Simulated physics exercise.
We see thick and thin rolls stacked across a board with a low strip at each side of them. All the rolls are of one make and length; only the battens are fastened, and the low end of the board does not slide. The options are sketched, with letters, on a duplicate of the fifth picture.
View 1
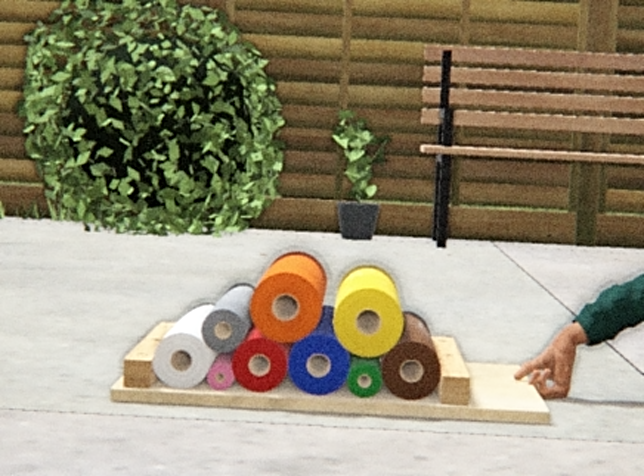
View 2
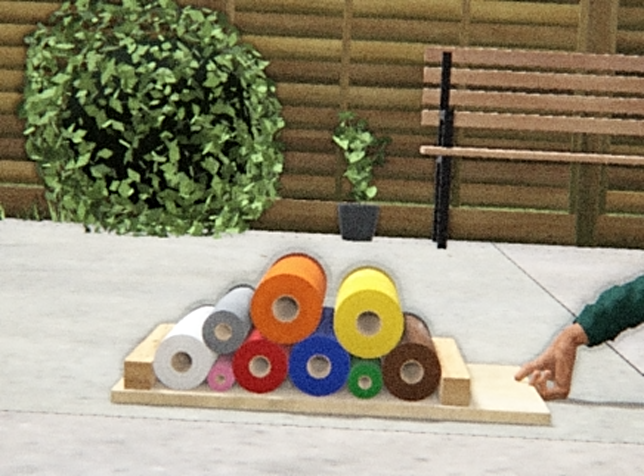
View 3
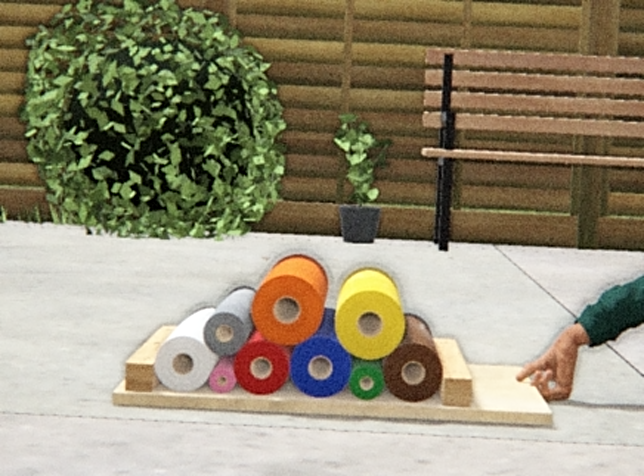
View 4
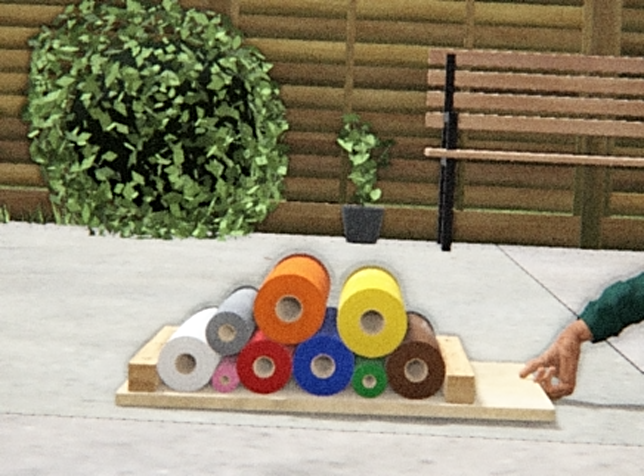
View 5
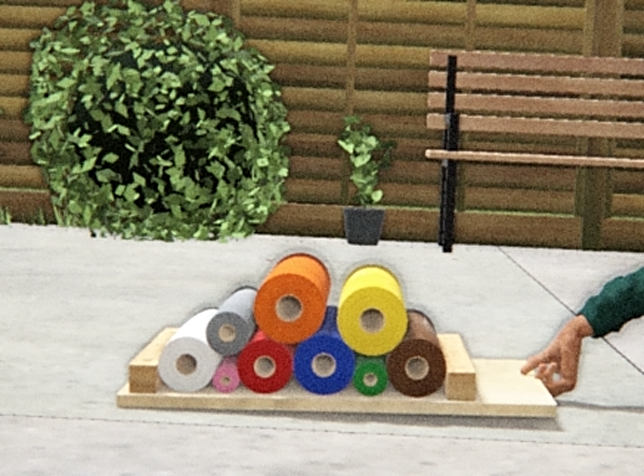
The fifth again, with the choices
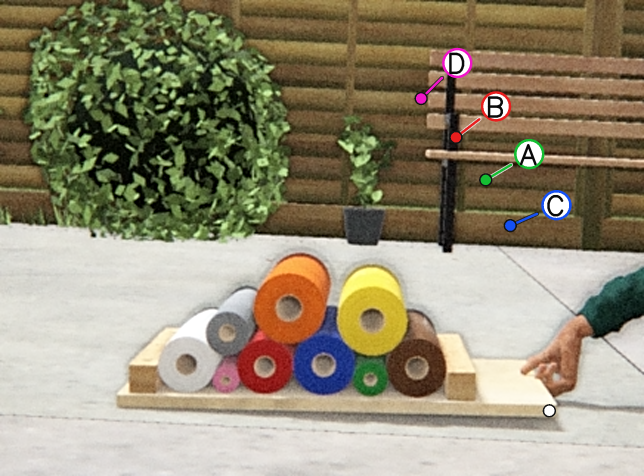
On a paved patio, a hand rests at a board stacked with colourful rolls, barely moving.
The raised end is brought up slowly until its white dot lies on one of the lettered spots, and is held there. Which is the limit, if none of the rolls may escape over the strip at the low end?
Up to B.
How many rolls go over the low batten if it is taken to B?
With B, none.
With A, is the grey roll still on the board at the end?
Yes, with A.
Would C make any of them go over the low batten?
No.
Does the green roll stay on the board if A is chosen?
Yes, with A.
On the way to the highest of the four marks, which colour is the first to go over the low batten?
It is the grey one.
On the copy, A at (486, 180); B at (456, 137); C at (510, 226); D at (421, 98); the white dot at (550, 411).
On B. First, board at 21°.
Then, board at 40°.
Finally, board at 40°, none over the low batten.
By contrast, A none over the low batten; C none over the low batten; D three over the low batten (grey, yellow, orange).
